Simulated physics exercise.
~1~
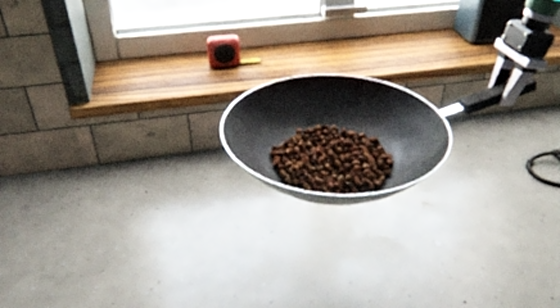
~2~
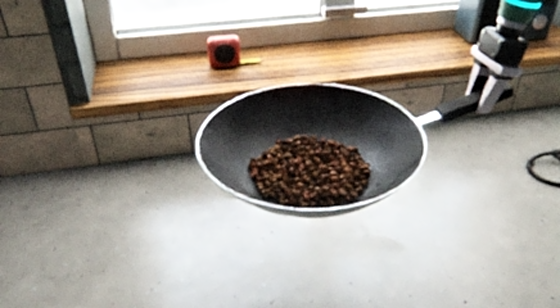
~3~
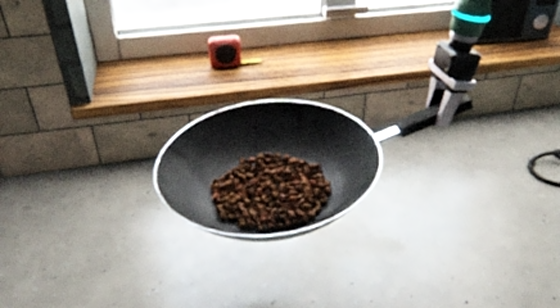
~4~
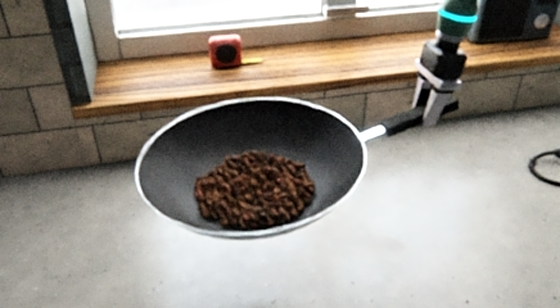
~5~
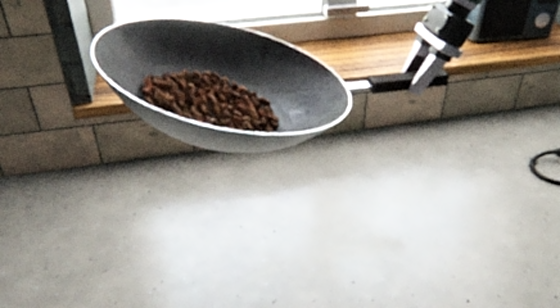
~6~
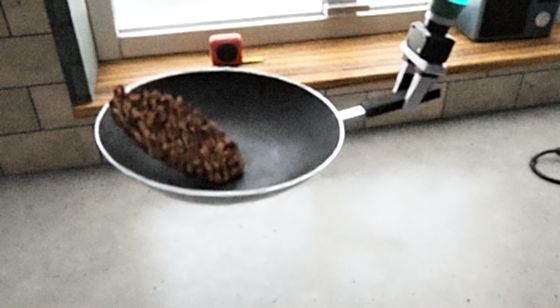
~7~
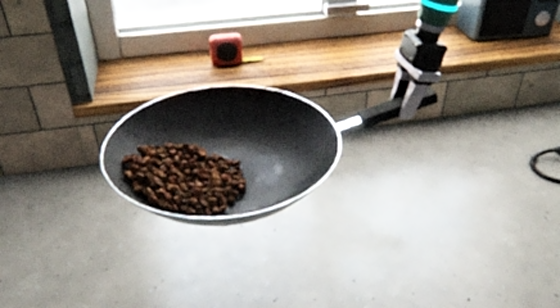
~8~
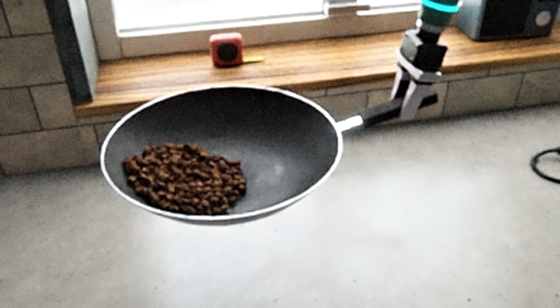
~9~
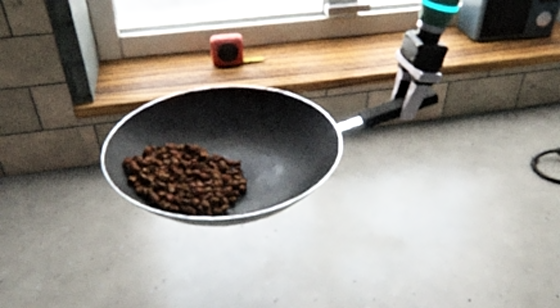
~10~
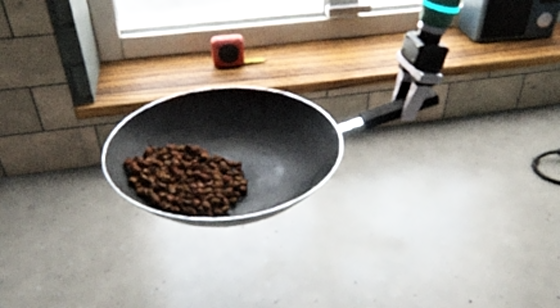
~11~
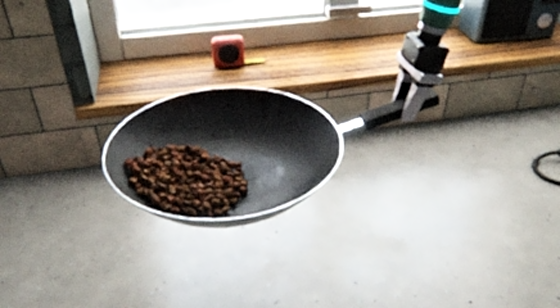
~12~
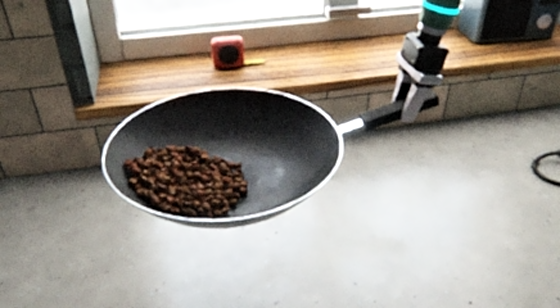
The video shows a robot gripper moving a dark wok of brown pellets leftward above a grey counter, then raising and tilting it before lowering it level. The pellets shift toward the left side and settle there, still inside the wok, which is held nearly still.
